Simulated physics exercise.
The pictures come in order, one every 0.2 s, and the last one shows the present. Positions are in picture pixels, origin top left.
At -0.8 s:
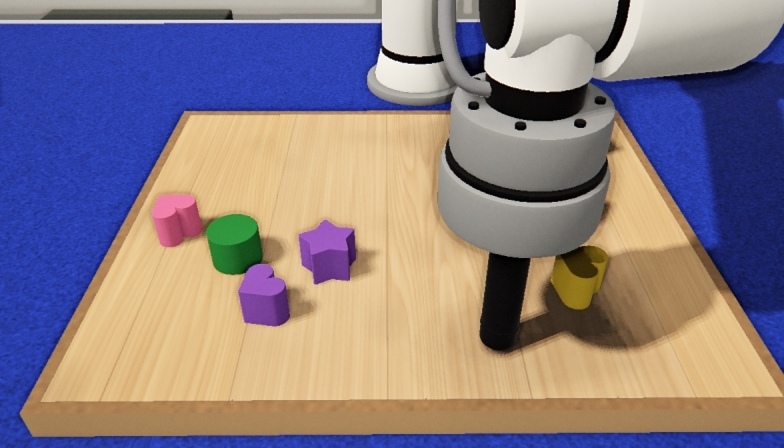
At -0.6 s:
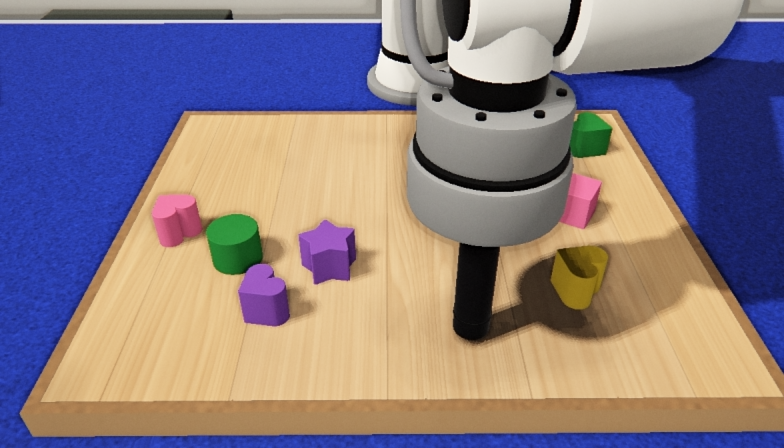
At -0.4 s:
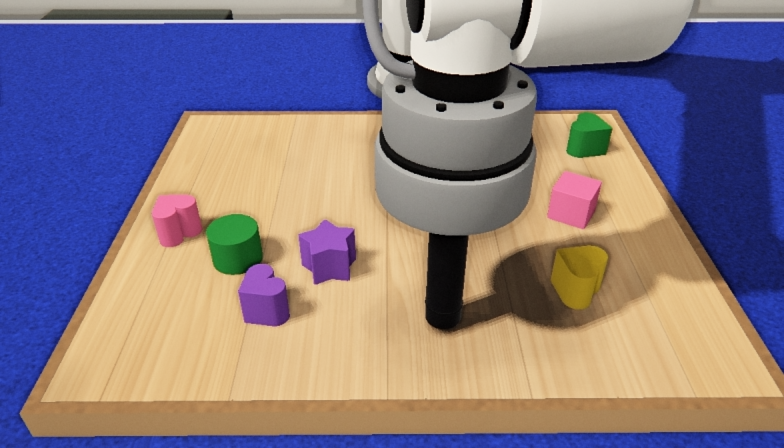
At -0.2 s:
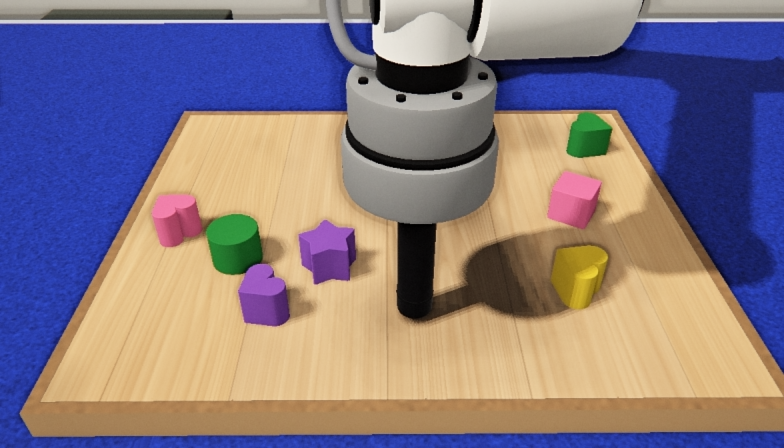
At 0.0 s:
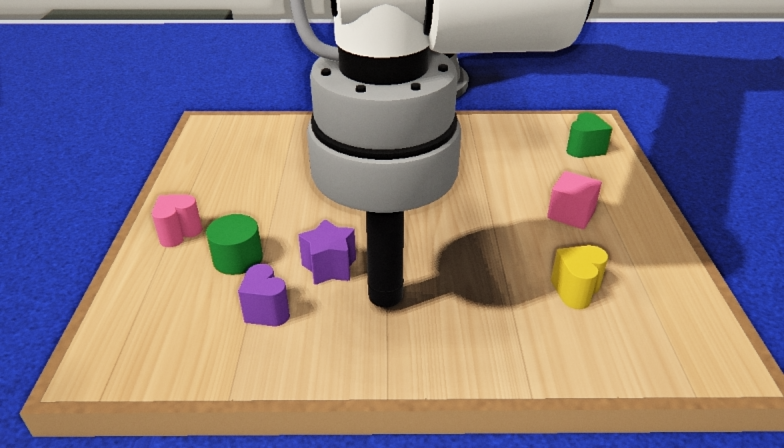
A robot arm moves its black rod steadily left across a wooden board of motionless coloured blocks.
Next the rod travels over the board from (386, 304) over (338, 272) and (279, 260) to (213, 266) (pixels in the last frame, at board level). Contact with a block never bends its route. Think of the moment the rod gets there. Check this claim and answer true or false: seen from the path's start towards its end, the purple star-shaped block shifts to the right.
That statement is accurate.
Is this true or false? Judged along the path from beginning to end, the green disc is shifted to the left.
The claim holds.
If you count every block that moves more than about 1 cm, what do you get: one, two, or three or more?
The way I see it, the answer is two.
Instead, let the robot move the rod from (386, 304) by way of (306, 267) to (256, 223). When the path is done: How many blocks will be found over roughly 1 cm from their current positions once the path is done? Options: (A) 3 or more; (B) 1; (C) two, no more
B (1)
On the path given first. One third of the way, rod at (337, 266); purple star-shaped block at (305, 222).
Two thirds of the way, rod at (276, 253); purple star-shaped block at (277, 207), turned 75° clockwise.
At the end, rod at (212, 259); pink heart-shaped block at (169, 203), turned 15° clockwise; green disc at (169, 228); purple heart-shaped block not moved; purple star-shaped block at (274, 207), turned 85° clockwise.
